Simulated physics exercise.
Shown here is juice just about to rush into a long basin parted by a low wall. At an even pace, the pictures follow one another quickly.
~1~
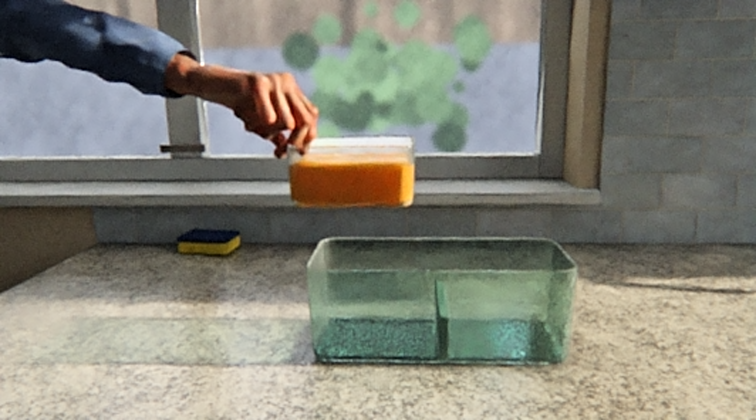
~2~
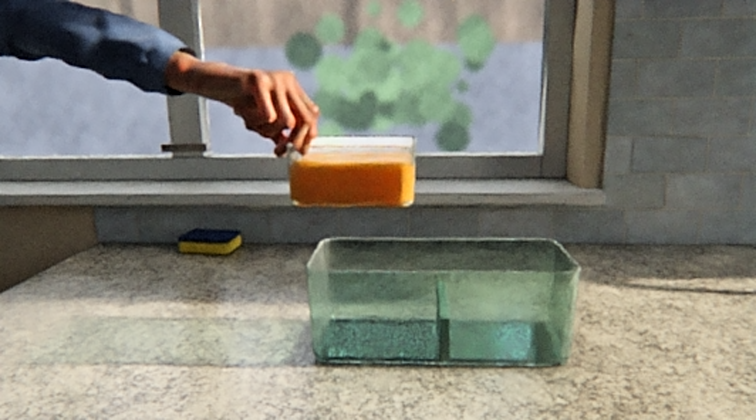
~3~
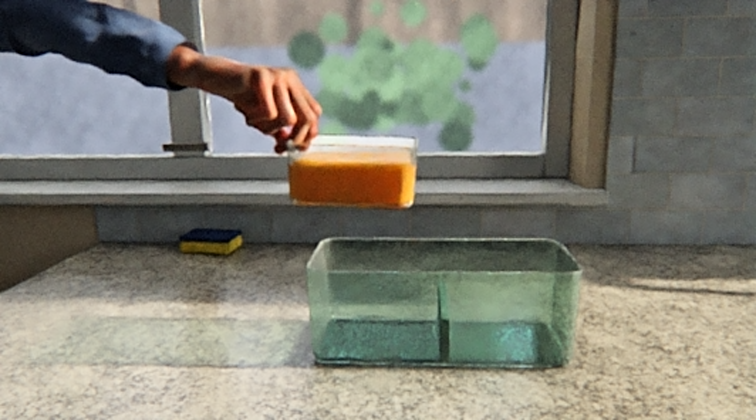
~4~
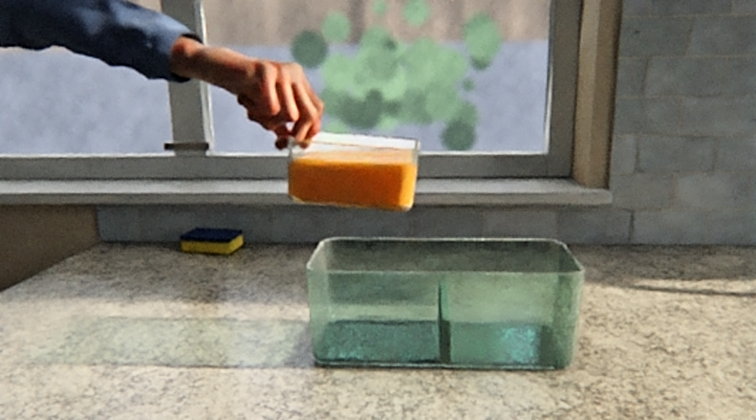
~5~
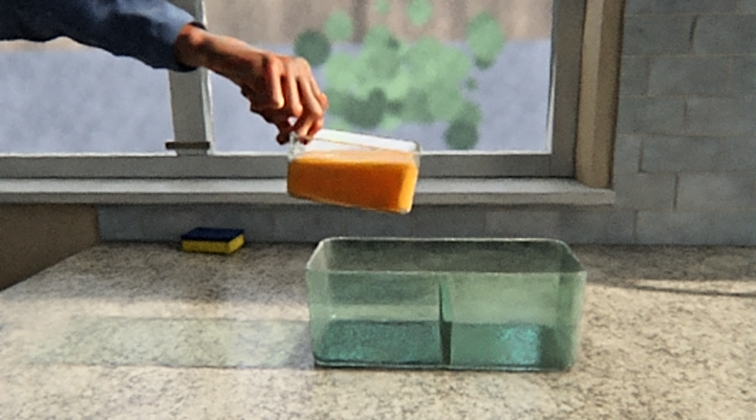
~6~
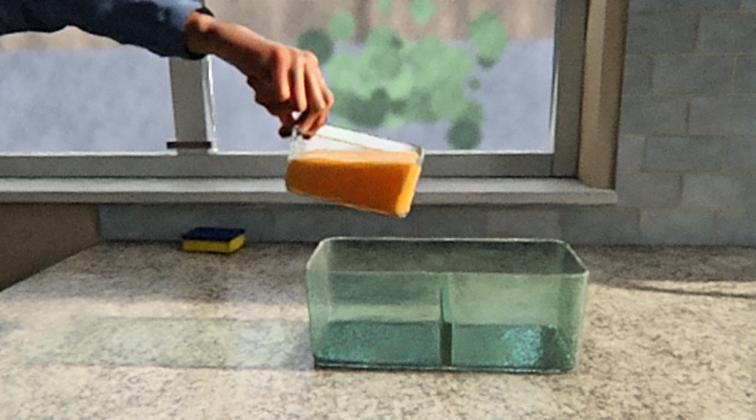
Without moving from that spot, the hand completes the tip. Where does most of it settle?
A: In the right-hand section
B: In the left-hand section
A, in the right-hand section.
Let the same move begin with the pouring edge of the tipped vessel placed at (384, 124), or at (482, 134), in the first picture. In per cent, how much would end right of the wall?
In turn 45 and 90 in a hundred.
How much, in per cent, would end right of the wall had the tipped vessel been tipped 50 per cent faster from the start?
Somewhere near 60 percent.
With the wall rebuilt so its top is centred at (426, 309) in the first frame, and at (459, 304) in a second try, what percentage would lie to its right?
First try close to 75 percent, second try close to 55 percent.
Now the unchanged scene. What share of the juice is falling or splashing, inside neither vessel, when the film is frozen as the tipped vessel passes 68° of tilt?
It's close to 30 percent.
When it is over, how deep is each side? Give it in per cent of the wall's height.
The left reads 20 in a hundred and the right 50 in a hundred.
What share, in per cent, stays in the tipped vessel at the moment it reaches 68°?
About 45 %.
A moment on, the tilt is 68° and 43 per cent is still to pour, 1 is left of the wall and 26 right of it.
Next, the tilt is 103° and 7 per cent is still to pour, 22 is left of the wall and 67 right of it.
Then the tilt is 113° and 0 per cent is still to pour, 32 is left of the wall and 67 right of it.
Later the tilt is 113° and 0 per cent is still to pour, 32 is left of the wall and 67 right of it.
Finally, 32 per cent lies left of the wall, 67 right of it and 1 outside.
